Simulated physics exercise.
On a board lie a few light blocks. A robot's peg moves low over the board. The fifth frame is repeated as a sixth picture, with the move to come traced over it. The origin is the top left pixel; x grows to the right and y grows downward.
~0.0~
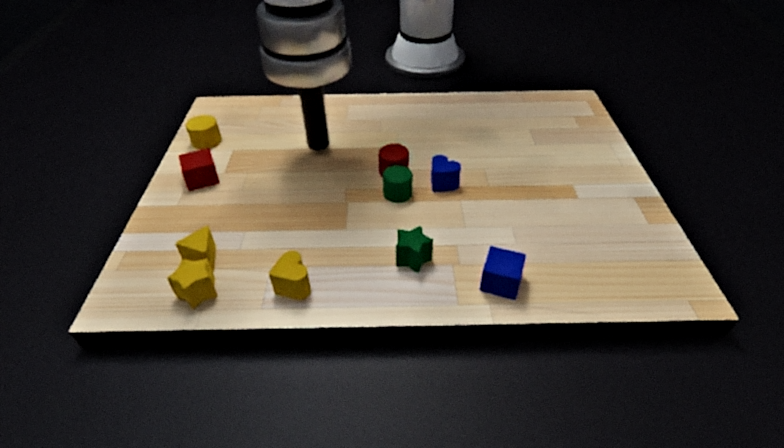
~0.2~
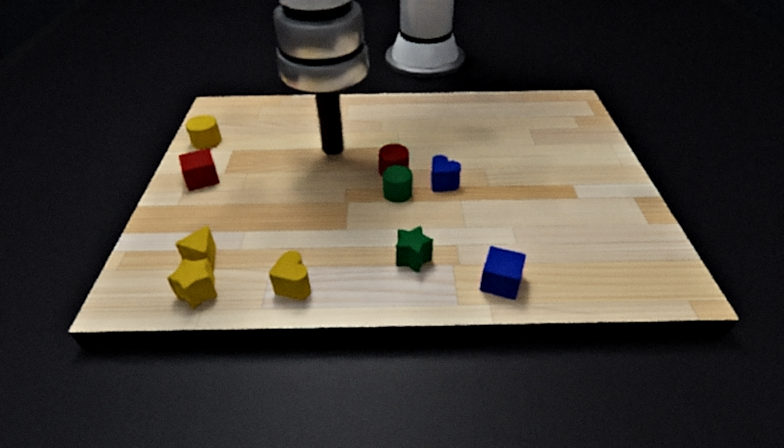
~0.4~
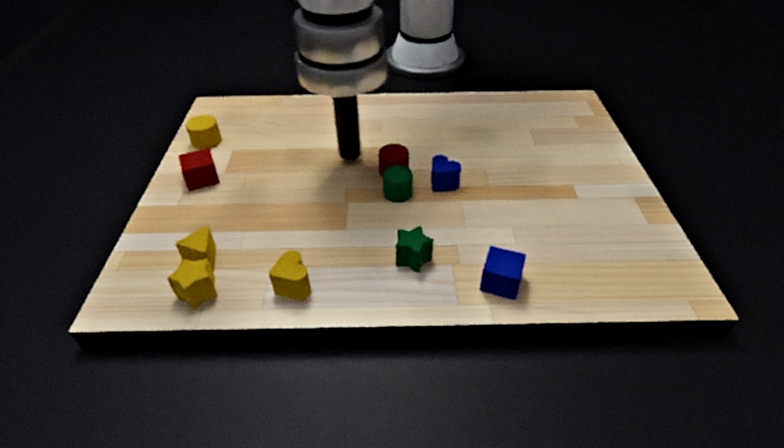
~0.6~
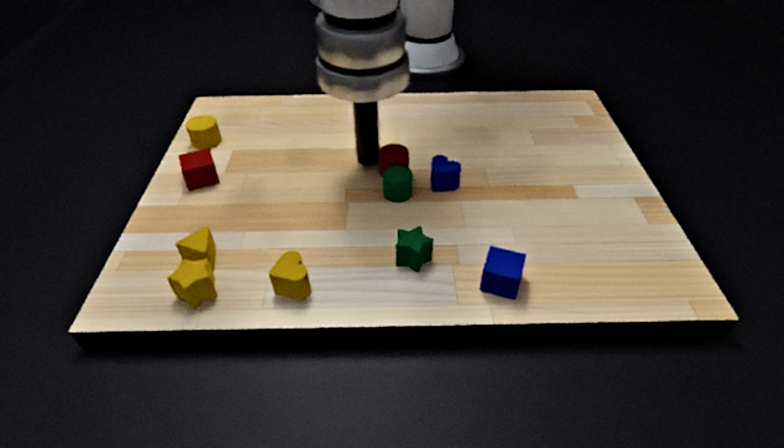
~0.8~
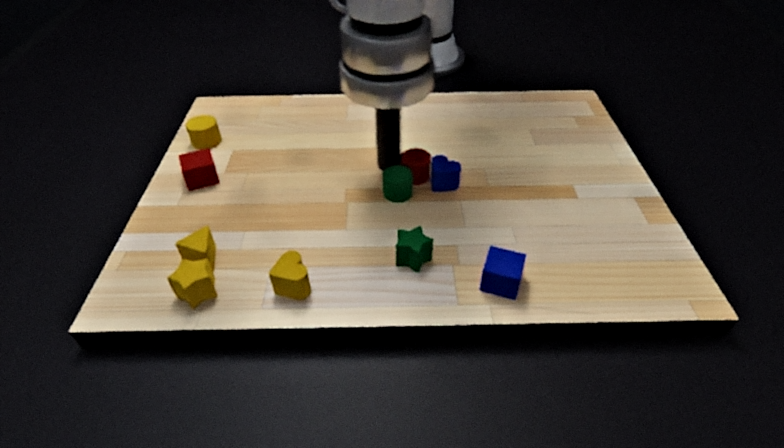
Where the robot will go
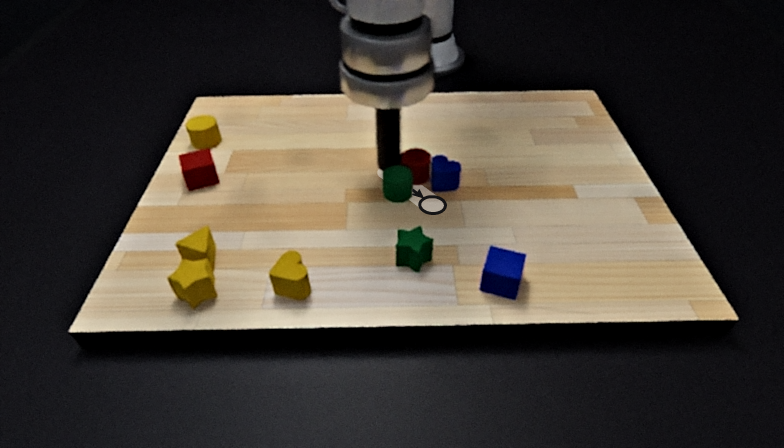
To begin with, a robot's dark peg stands over a wooden board scattered with small red, yellow, green and blue blocks. The peg moves right and slightly toward the viewer, nearing the red round block, then pushes it a short way right, beside the blue heart, while the other blocks stay still.
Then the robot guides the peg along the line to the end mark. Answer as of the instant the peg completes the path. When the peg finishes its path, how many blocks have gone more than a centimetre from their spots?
In total, three or more blocks get moved by over 1 cm.
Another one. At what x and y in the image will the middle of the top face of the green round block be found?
About (405, 192).
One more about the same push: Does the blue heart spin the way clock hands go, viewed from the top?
Yes, I think so.
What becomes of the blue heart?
The block in question is displaced by the end.
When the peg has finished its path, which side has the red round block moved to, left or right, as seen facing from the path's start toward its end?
Moves left.
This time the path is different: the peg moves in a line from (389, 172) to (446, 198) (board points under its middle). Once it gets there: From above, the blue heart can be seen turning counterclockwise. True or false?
The claim does not hold.
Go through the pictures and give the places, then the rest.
Lower end of the peg at (319, 144), tops of blocks, green round block at (398, 173), red round block at (394, 151), blue heart at (445, 164), in the first picture.
Peg at (333, 149), blocks as before, in the second picture.
Peg at (350, 154), blocks as before, in the third picture.
Peg at (368, 159), blocks as before, in the fourth picture.
Peg at (389, 165), green round block at (398, 173), red round block at (416, 156), blue heart at (445, 164), in the fifth picture.
The drawn path runs from (389, 172) directly to (433, 205).
On the path given first. Halfway along, peg at (410, 181); green round block at (403, 185); red round block at (435, 160); blue heart at (463, 165), turned 30° clockwise.
At the end, peg at (433, 198); green round block at (405, 192); red round block at (437, 161); blue heart at (465, 165), turned 30° clockwise.
